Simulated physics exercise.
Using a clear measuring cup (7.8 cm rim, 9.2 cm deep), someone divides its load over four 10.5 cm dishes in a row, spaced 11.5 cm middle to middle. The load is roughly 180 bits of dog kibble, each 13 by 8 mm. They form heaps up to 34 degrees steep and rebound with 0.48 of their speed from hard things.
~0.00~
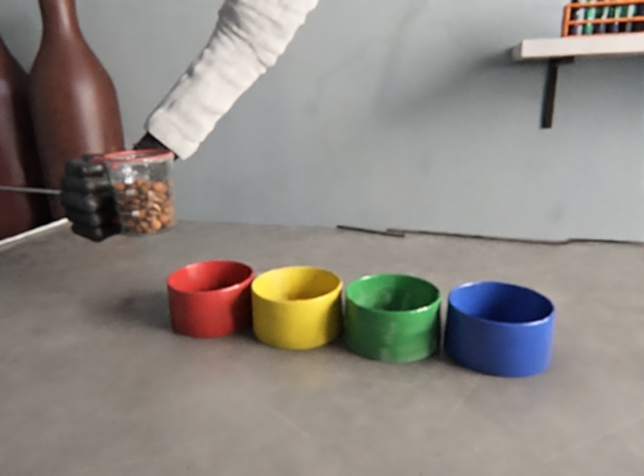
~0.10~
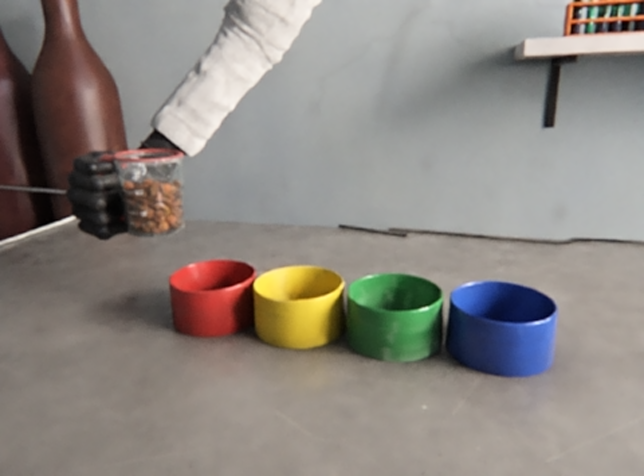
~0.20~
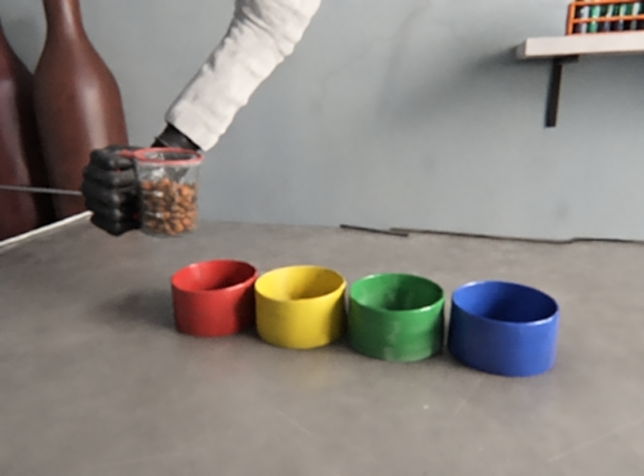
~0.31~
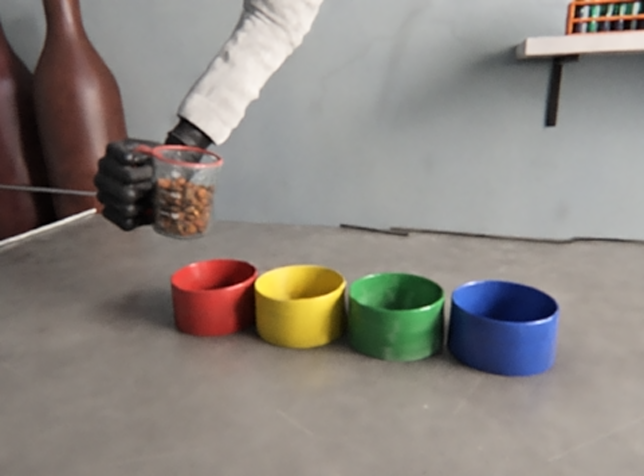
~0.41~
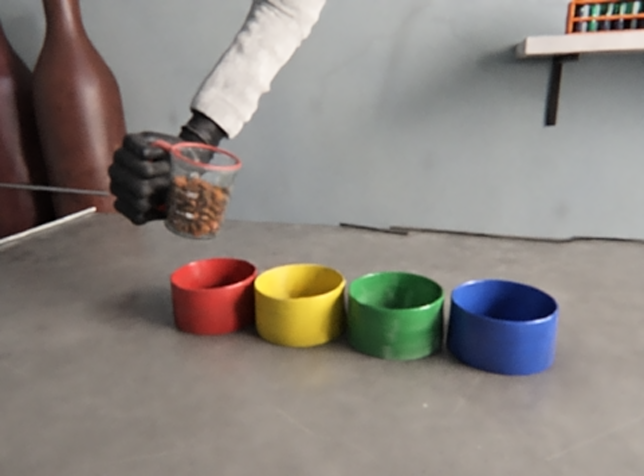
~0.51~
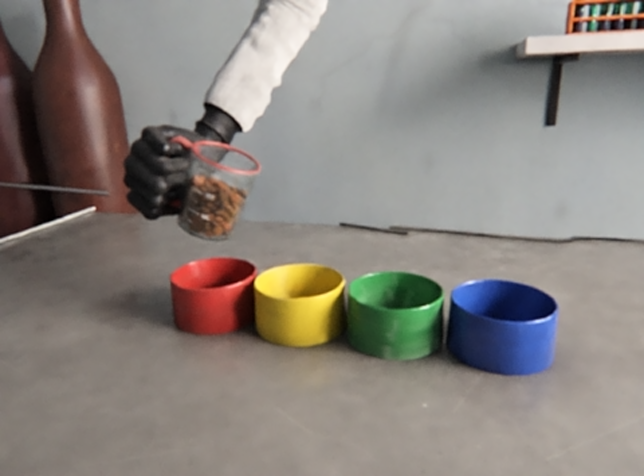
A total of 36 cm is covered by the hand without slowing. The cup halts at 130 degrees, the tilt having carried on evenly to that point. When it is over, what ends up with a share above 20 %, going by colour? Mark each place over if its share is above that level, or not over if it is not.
Red dish: Not over, blue dish: Over, green dish: Not over, yellow dish: Not over, counter: Not over.
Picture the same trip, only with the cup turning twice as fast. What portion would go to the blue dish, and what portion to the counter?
Result - blue dish: 0; counter: 10.
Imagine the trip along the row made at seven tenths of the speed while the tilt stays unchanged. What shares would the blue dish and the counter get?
Shares: Blue 90, counter 0.
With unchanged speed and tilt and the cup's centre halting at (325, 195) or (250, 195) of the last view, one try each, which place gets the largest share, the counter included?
On the first run most goes to green, and on the second to yellow.
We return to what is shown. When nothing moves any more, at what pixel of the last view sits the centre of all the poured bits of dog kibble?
Look around (497, 331) in the last picture.
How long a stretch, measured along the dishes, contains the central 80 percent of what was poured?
6 cm.
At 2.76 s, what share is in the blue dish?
Close to 100 per cent at that point.
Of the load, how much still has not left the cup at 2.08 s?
Close to 85 in a hundred.
Then, at 1.45 s, tilt 73 degrees; cup holds 100 %.
Then, at 2.08 s, tilt 106 degrees; cup holds 85 %, blue 15 %.
After 2.76 s, tilt 130 degrees; cup holds 0 %, blue 100 %.
At rest (3.2 s), red 0 %, blue 100 %, green 0 %, yellow 0 %, counter 0 %.
